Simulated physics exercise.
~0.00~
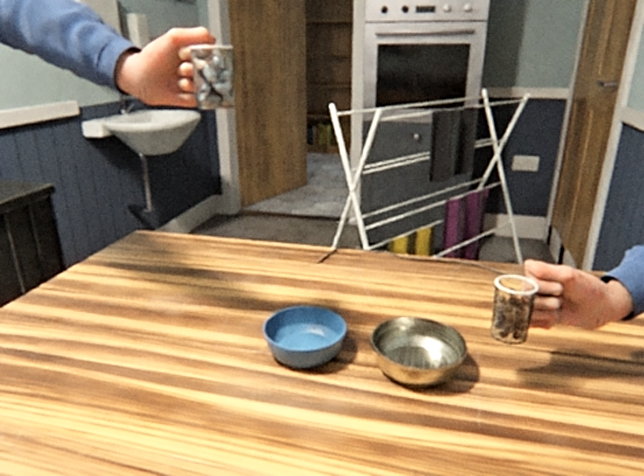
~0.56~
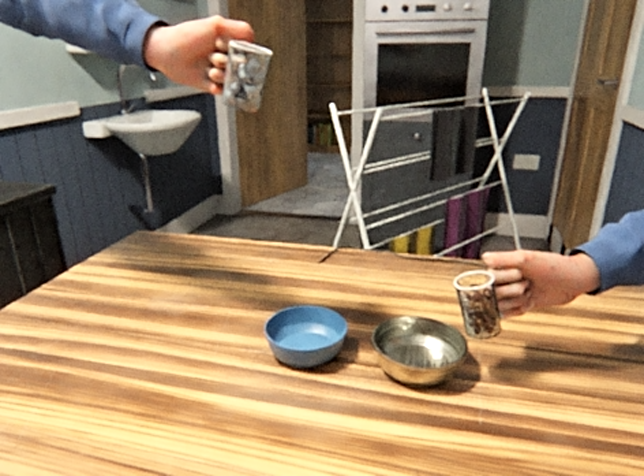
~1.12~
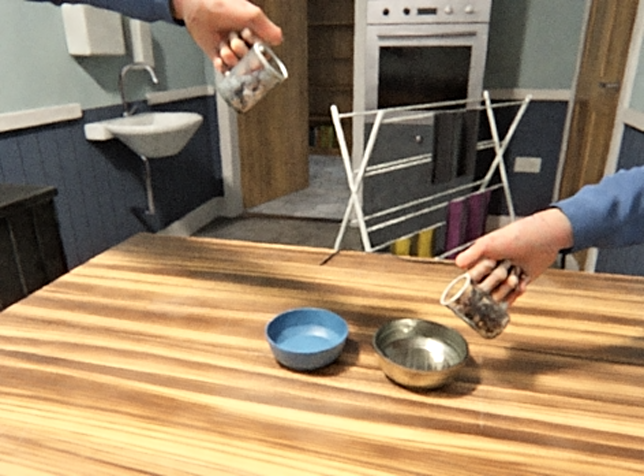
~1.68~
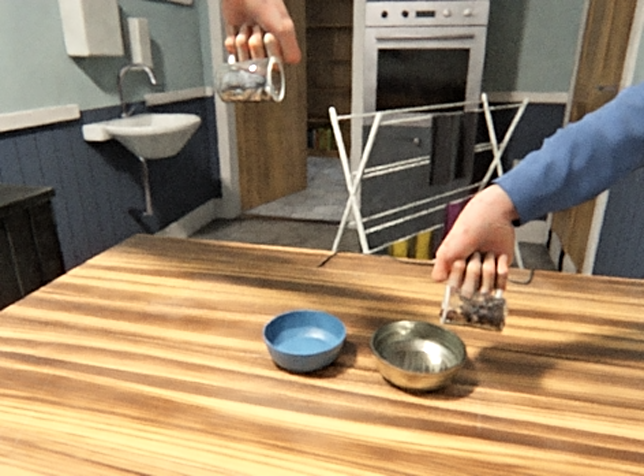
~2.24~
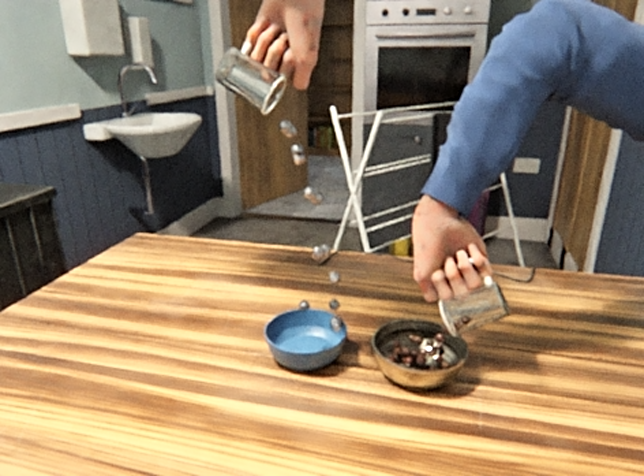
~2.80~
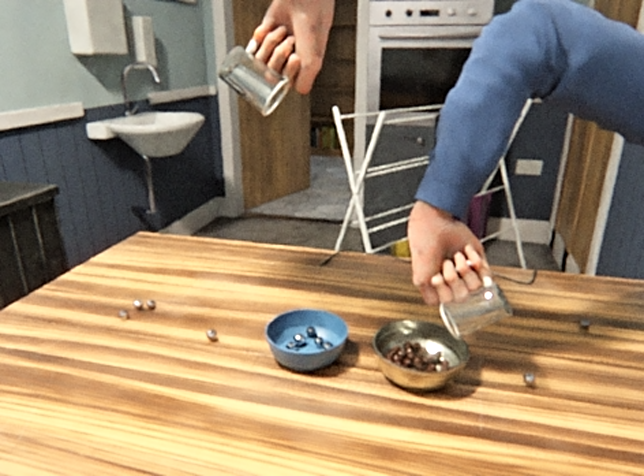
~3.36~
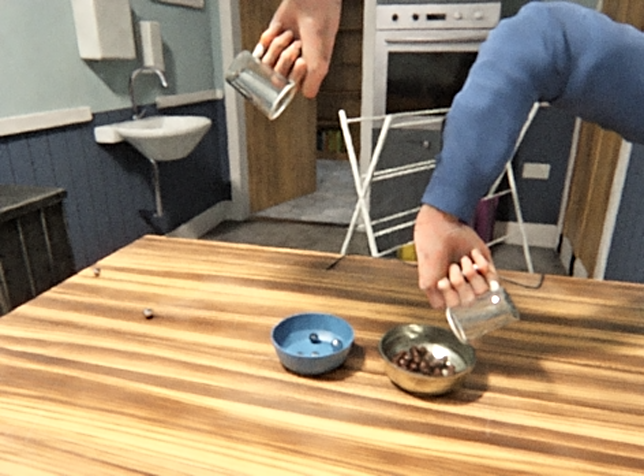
In a kitchen-like room with blue panelling, a white sink, an oven and a folding drying rack, the view looks across a striped wooden table holding a blue bowl and, to its right, a brassy metal bowl. Two blue-sleeved hands hold small cups, the left one high up and the right one low. Both hands move inward and tip their cups until they are upside down. Small dark beads drop into the metal bowl, while shiny beads fall far toward the blue one. Some stay in the blue bowl, but most scatter across the table; the metal bowl keeps its whole load.
